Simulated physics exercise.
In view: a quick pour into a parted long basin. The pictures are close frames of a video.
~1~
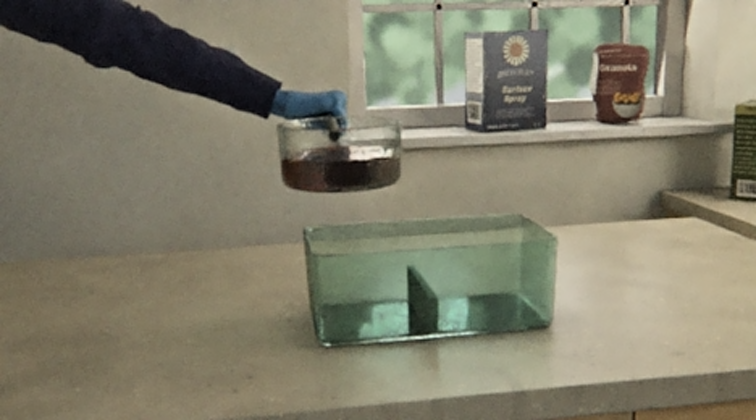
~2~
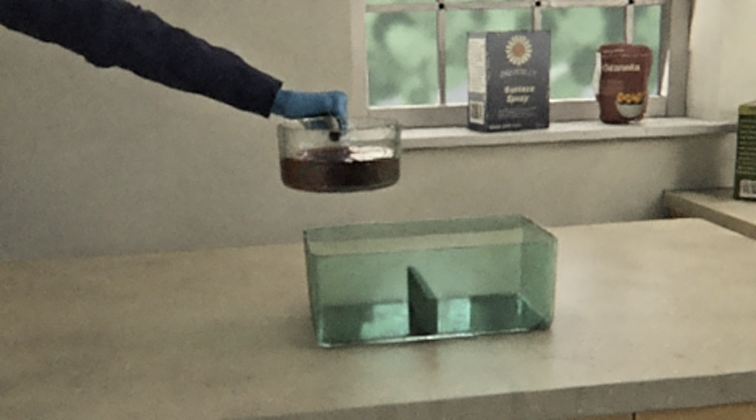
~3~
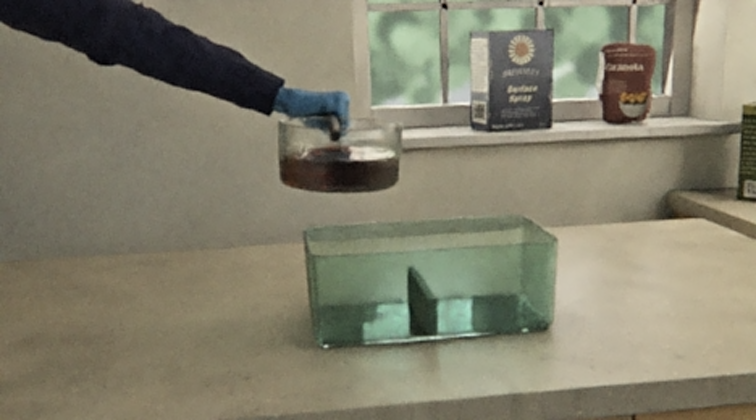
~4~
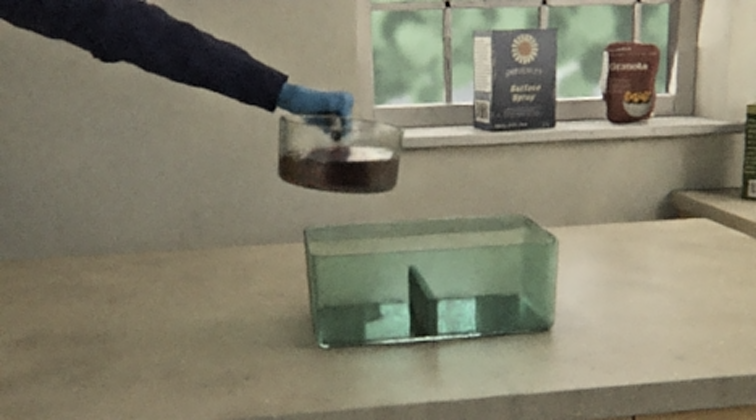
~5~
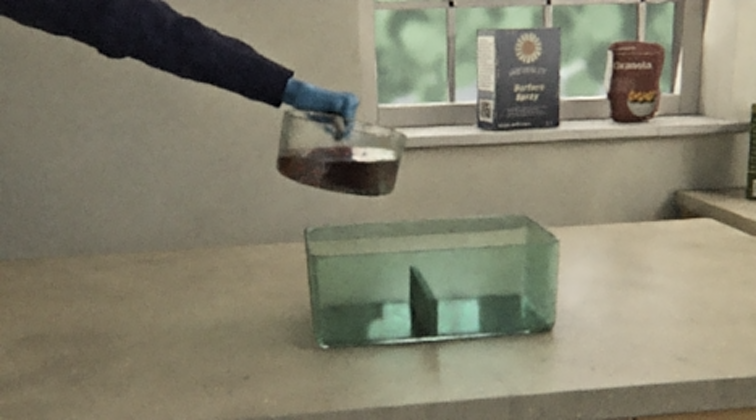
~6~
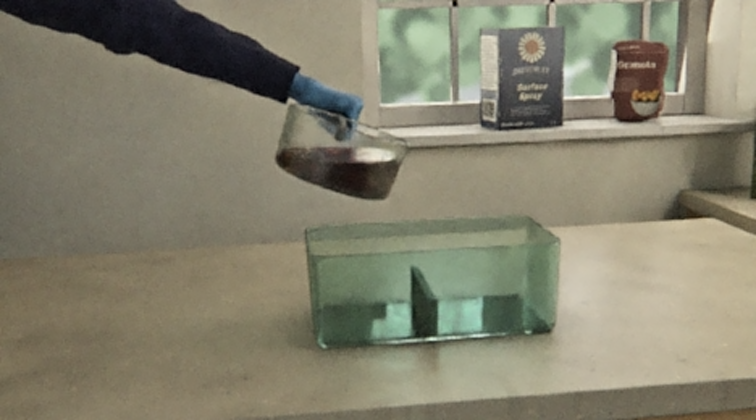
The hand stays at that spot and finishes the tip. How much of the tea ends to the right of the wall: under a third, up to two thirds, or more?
In the end between a third and two thirds is right of the wall.
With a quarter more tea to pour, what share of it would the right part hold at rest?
Near 55 %.
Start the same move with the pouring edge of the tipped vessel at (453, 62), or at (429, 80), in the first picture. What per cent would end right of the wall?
First some 90, then 85 per cent.
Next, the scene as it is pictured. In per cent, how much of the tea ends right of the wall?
It comes to 45 per cent or so.
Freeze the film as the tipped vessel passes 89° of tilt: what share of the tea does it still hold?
It comes to 40 per cent or so.
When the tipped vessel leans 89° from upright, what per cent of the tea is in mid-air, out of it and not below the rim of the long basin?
Close to 40 per cent.
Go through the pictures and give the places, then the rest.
Tilt 0°; pouring edge (399, 122); surface from (282, 157) to (397, 151); the long basin's rim runs from (307, 242) to (539, 227); the wall's top is at (421, 281), in the first picture.
Tilt 1°; pouring edge (399, 123); surface from (282, 157) to (397, 152), in the second picture.
Tilt 3°; pouring edge (400, 126); surface from (281, 156) to (396, 153), in the third picture.
Tilt 8°; pouring edge (402, 130); surface from (281, 155) to (396, 153), in the fourth picture.
Tilt 13°; pouring edge (405, 136); surface from (280, 154) to (397, 154), in the fifth picture.
Tilt 20°; pouring edge (407, 144); surface from (279, 151) to (399, 155), in the sixth picture.
A moment on, the tilt is 89° and 40 per cent is still to pour, 2 is left of the wall and 19 right of it.
Next, the tilt is 117° and 6 per cent is still to pour, 41 is left of the wall and 47 right of it.
Then the tilt is 117° and 0 per cent is still to pour, 52 is left of the wall and 47 right of it.
Later the tilt is 117° and 0 per cent is still to pour, 52 is left of the wall and 47 right of it.
At rest 52 per cent lies left of the wall, 47 right of it and 2 outside.
